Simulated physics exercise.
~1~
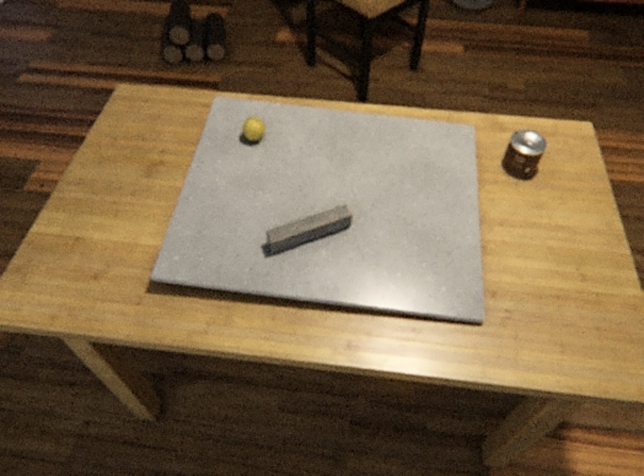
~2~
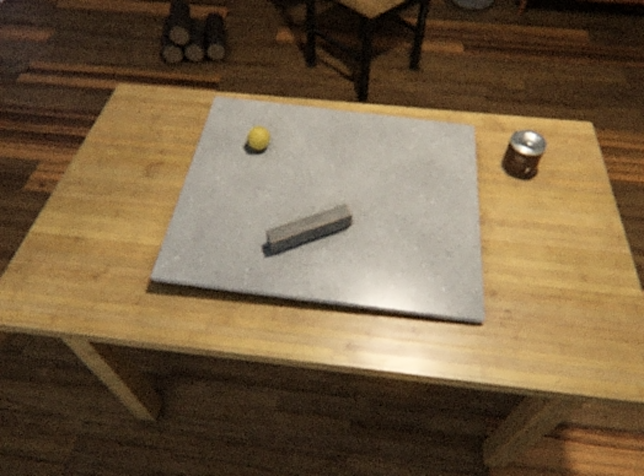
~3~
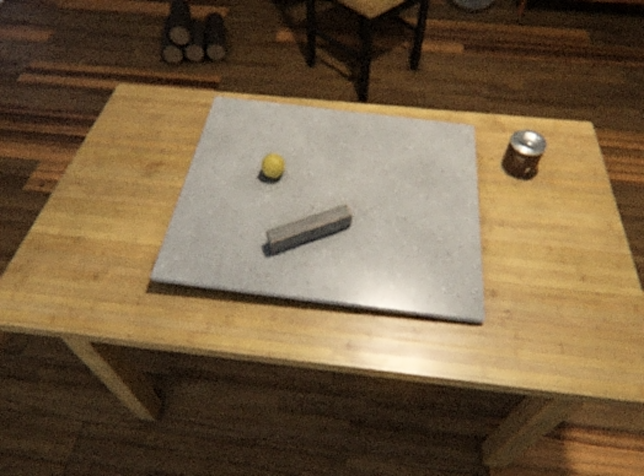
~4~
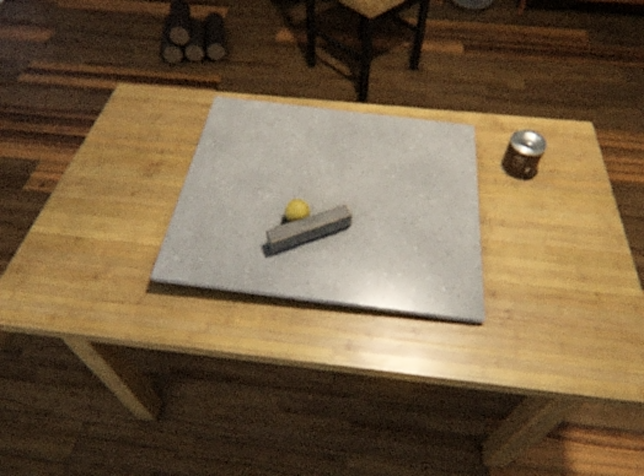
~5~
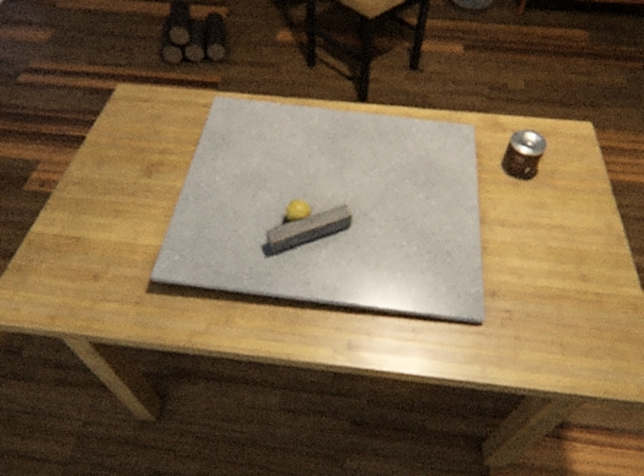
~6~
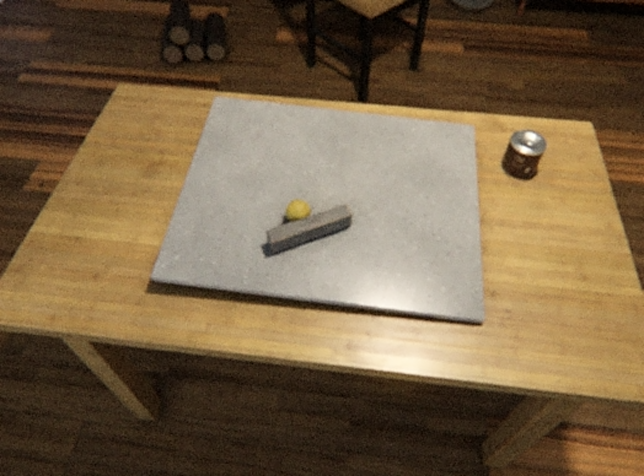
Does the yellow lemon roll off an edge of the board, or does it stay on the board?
The yellow lemon stays on the board. It comes to rest against the gray bar without crossing any edge.
